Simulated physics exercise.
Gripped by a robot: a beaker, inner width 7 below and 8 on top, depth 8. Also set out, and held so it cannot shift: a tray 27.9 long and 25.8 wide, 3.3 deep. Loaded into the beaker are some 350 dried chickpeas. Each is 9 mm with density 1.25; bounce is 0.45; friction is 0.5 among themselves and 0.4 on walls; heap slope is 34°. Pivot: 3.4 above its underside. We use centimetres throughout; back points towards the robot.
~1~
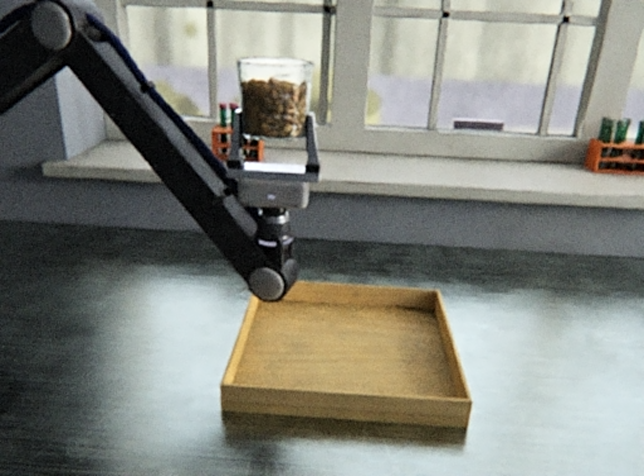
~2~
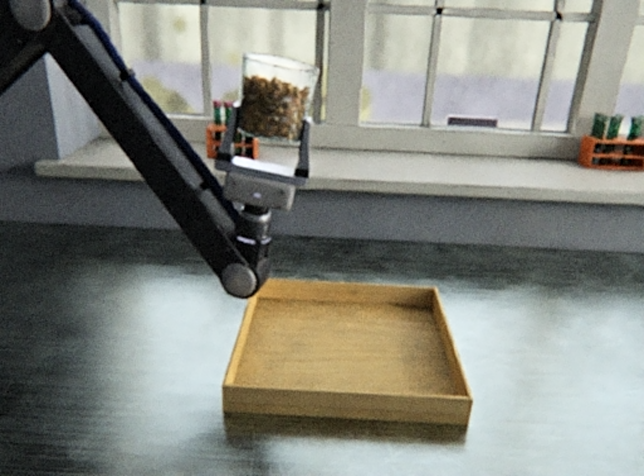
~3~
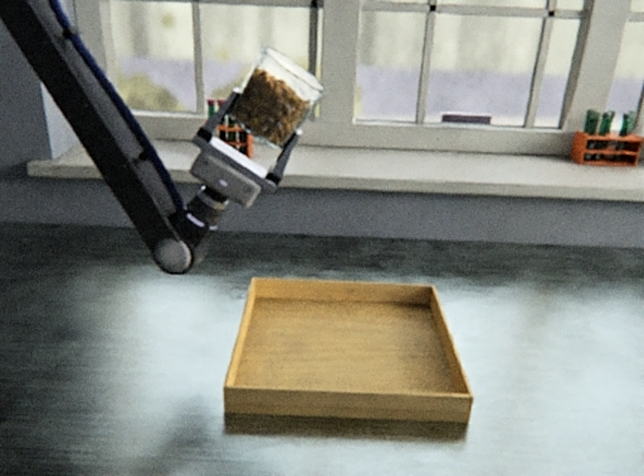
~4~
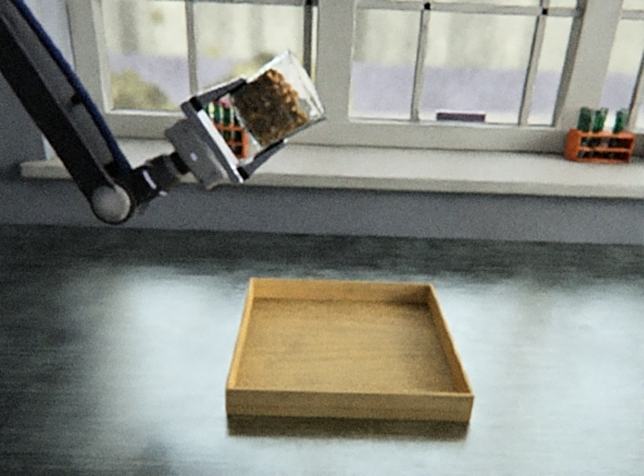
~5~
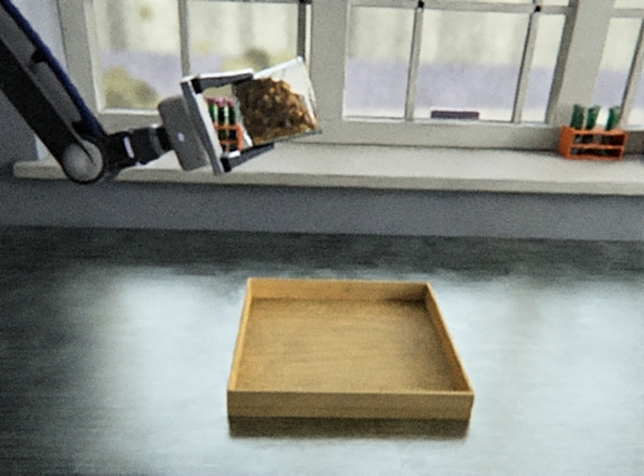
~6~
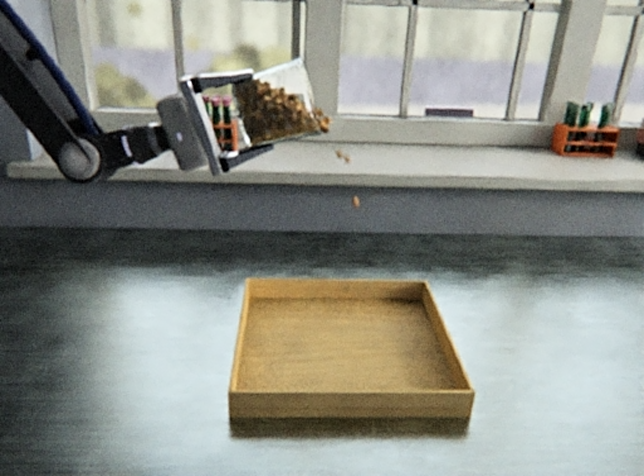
On a dark table by a window, a robot arm tilts a beaker right and a few chickpeas drop out.
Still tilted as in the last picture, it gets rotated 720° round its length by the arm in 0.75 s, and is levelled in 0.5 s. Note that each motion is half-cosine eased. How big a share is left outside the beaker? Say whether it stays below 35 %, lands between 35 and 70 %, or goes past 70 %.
It stays below 35 %.
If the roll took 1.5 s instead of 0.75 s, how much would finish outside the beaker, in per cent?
I'd expect approximately 35 per cent then.
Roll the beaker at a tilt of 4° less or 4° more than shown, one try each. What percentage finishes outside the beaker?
Roughly 10 and 25 per cent.
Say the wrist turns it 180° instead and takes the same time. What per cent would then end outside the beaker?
It would be roughly 20 percent.
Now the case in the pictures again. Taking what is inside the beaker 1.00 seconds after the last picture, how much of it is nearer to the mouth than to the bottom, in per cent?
Near 40 per cent lies in the mouth half.
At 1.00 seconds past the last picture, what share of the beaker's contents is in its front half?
The answer works out at some 45 percent.
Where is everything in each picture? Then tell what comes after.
The beaker middle at (275, 100), upright; upper third of the load around (275, 89), from x 245 to 305, top at y 80; 353 in the beaker, in the first picture.
The beaker middle at (275, 100), tipped 9°; upper third of the load around (273, 89), from x 245 to 305, top at y 75, in the second picture.
The beaker middle at (275, 101), tipped 32°; upper third of the load around (271, 90), from x 235 to 310, top at y 70, in the third picture.
The beaker middle at (277, 104), tipped 57°; upper third of the load around (273, 90), from x 235 to 305, top at y 70, in the fourth picture.
The beaker middle at (276, 106), tipped 72°; upper third of the load around (269, 94), from x 240 to 315, top at y 80, in the fifth picture.
The beaker middle at (276, 107), tipped 73°; upper third of the load around (265, 98), from x 240 to 355, top at y 80; 350 in the beaker, 3 in flight or on a rim, in the sixth picture.
Then, 0.50 s on, tipped 73°, highest piece 38 above the table; 310 in the beaker, 25 in the tray, 18 in flight or on a rim.
Then, 1.00 s on, tipped 37°, highest piece 36 above the table; 299 in the beaker, 48 in the tray, 4 on the table or floor, 2 in flight or on a rim.
Then, 1.45 s on, upright, highest piece 37 above the table; 299 in the beaker, 50 in the tray, 4 on the table or floor.
Then, 2.15 s on, upright, highest piece 37 above the table; 299 in the beaker, 50 in the tray, 4 on the table or floor.
In the end, 299 in the beaker, 50 in the tray, 4 on the table or floor. That is 15 % outside the beaker.
